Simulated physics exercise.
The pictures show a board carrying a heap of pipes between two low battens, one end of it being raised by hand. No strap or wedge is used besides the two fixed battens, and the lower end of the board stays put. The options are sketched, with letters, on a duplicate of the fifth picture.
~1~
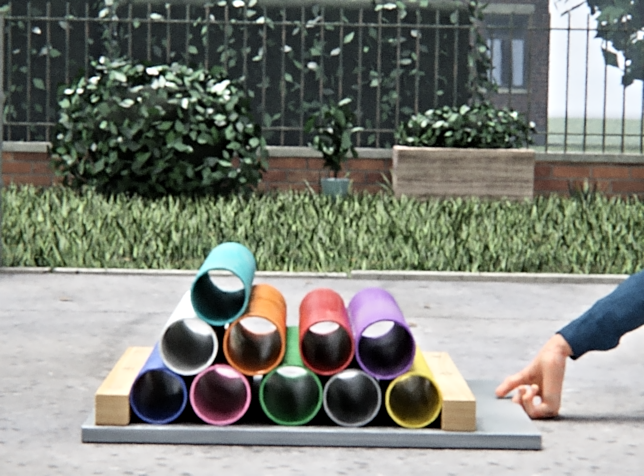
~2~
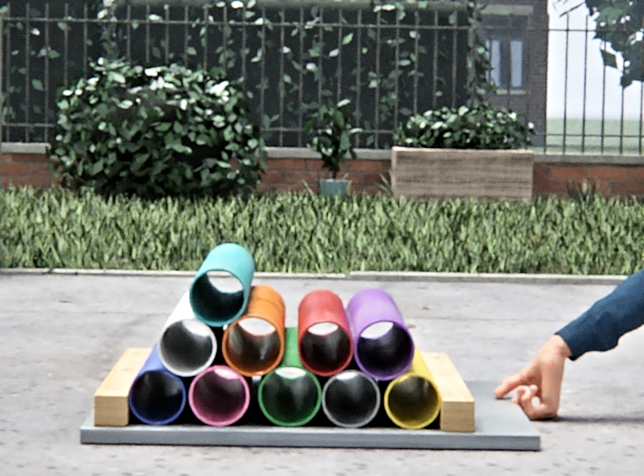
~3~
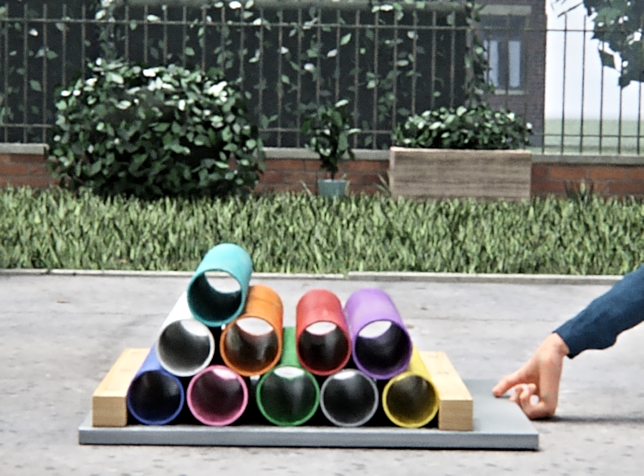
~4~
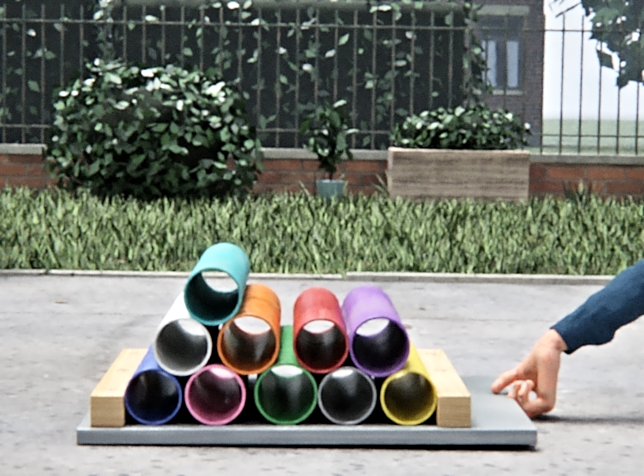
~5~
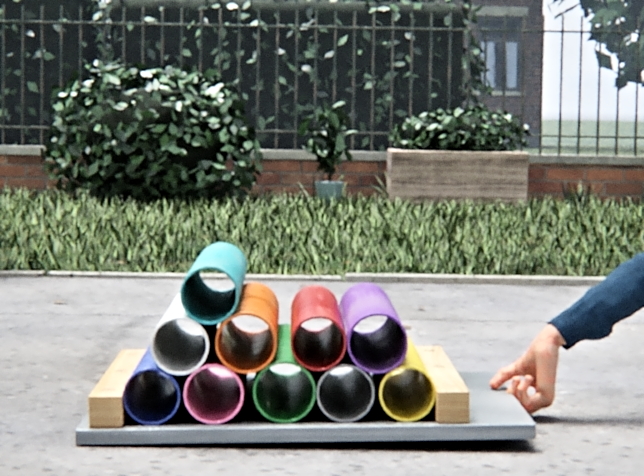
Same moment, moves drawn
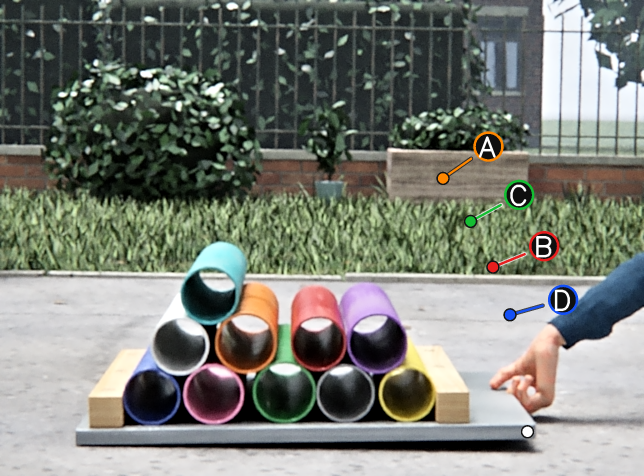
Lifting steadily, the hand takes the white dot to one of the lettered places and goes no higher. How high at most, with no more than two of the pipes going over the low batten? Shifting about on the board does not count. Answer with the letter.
At most to B.
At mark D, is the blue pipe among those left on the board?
The blue pipe: Yes.
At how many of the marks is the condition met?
Two of the four.
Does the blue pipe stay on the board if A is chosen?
The blue pipe: Yes.
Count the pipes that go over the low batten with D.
It comes to none.
On the marked copy, A at (443, 178); B at (493, 267); C at (471, 221); D at (510, 315); the white dot at (527, 432).
Taking B. A third of the way, board at 15°.
Two thirds of the way, board at 23°.
When it is over, board at 23°, none over the low batten.
As for the rest, A five over the low batten; C five over the low batten; D none over the low batten.
